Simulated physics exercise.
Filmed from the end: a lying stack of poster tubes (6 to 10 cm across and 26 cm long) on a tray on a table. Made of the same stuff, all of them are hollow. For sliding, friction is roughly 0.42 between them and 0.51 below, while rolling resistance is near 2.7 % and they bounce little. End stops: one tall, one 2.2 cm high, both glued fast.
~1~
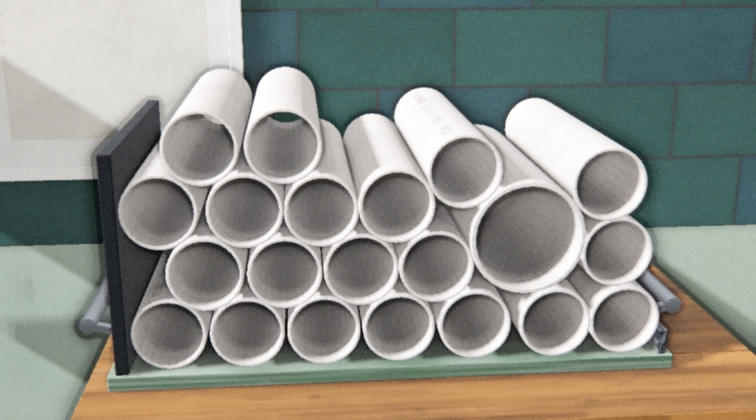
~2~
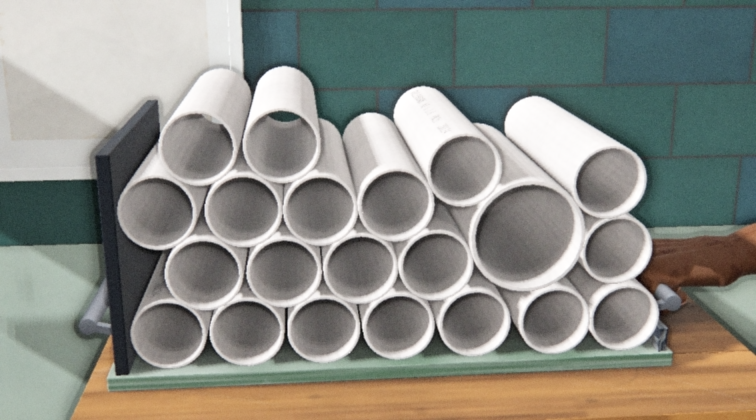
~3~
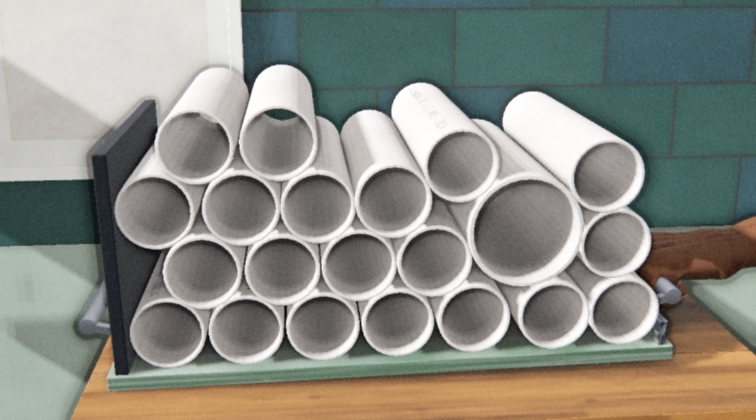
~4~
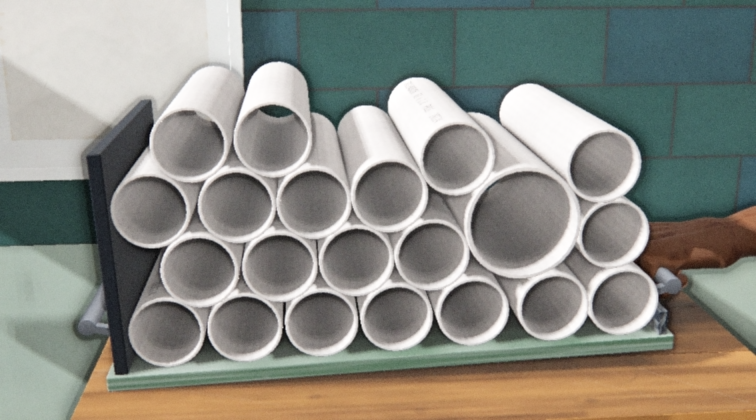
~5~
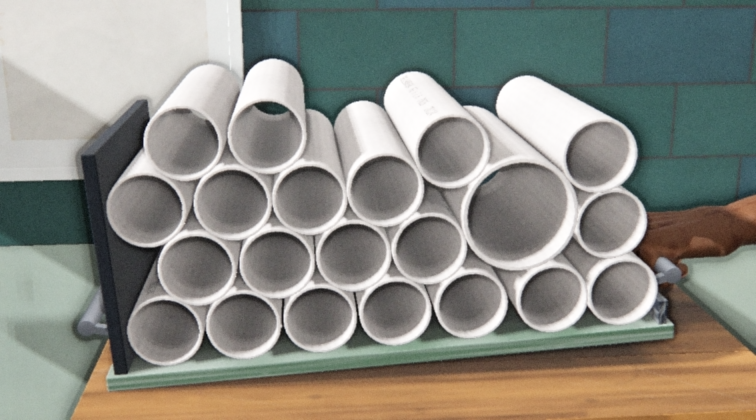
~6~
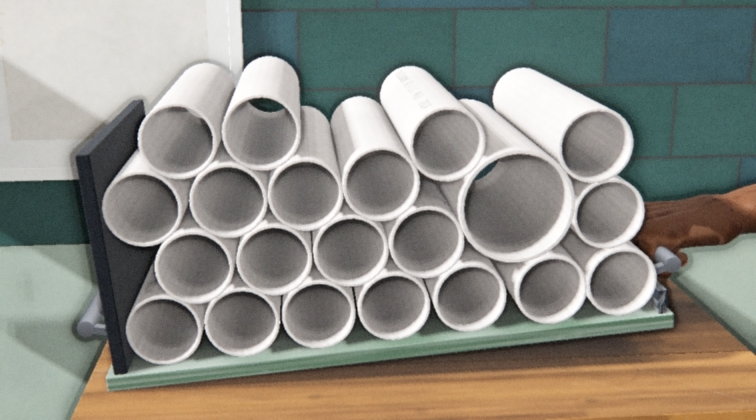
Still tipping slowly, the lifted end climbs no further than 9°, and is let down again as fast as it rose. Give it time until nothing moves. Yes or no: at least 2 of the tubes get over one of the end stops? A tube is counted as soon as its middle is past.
No - 0 altogether.
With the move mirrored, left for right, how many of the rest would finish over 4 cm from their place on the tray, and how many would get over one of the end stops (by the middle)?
It would be 4 and 3 respectively.
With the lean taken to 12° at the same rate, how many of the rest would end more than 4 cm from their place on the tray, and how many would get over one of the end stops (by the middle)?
Shifted 0, out 0.
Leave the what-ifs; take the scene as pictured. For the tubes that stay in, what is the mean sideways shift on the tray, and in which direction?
They move about 0 cm toward the left side, on average.
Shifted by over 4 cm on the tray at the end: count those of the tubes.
0.
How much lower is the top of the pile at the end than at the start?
I'd put it at some 0 cm lower than at the start.
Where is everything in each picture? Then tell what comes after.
In the first frame, 21 tubes, 7 on the base, highest (283, 147); left tall panel (19 cm) (111, 247); right lip (2.2 cm) (664, 331).
In the second frame, tray just starting; stops (110, 247) and (664, 329); pile unchanged.
In the third frame, right end up 1°; stops (108, 247) and (664, 322); pile unchanged.
In the fourth frame, right end up 2°; stops (105, 247) and (664, 312); pile unchanged.
In the fifth frame, right end up 3°; stops (101, 247) and (664, 301); pile unchanged.
In the sixth frame, right end up 5°; stops (98, 247) and (663, 290); pile unchanged.
Then, 0.55 s past the final picture, right end up 3°; 0 now displaced over 4 cm; not one over the end stops.
Then, 0.74 s past the final picture, tray level; 0 now displaced over 4 cm; not one over the end stops.
All still, 1.0 s past the final picture, 0 moved over 4 cm; not one over the end stops; top of the pile 22 cm high, from 22 cm.
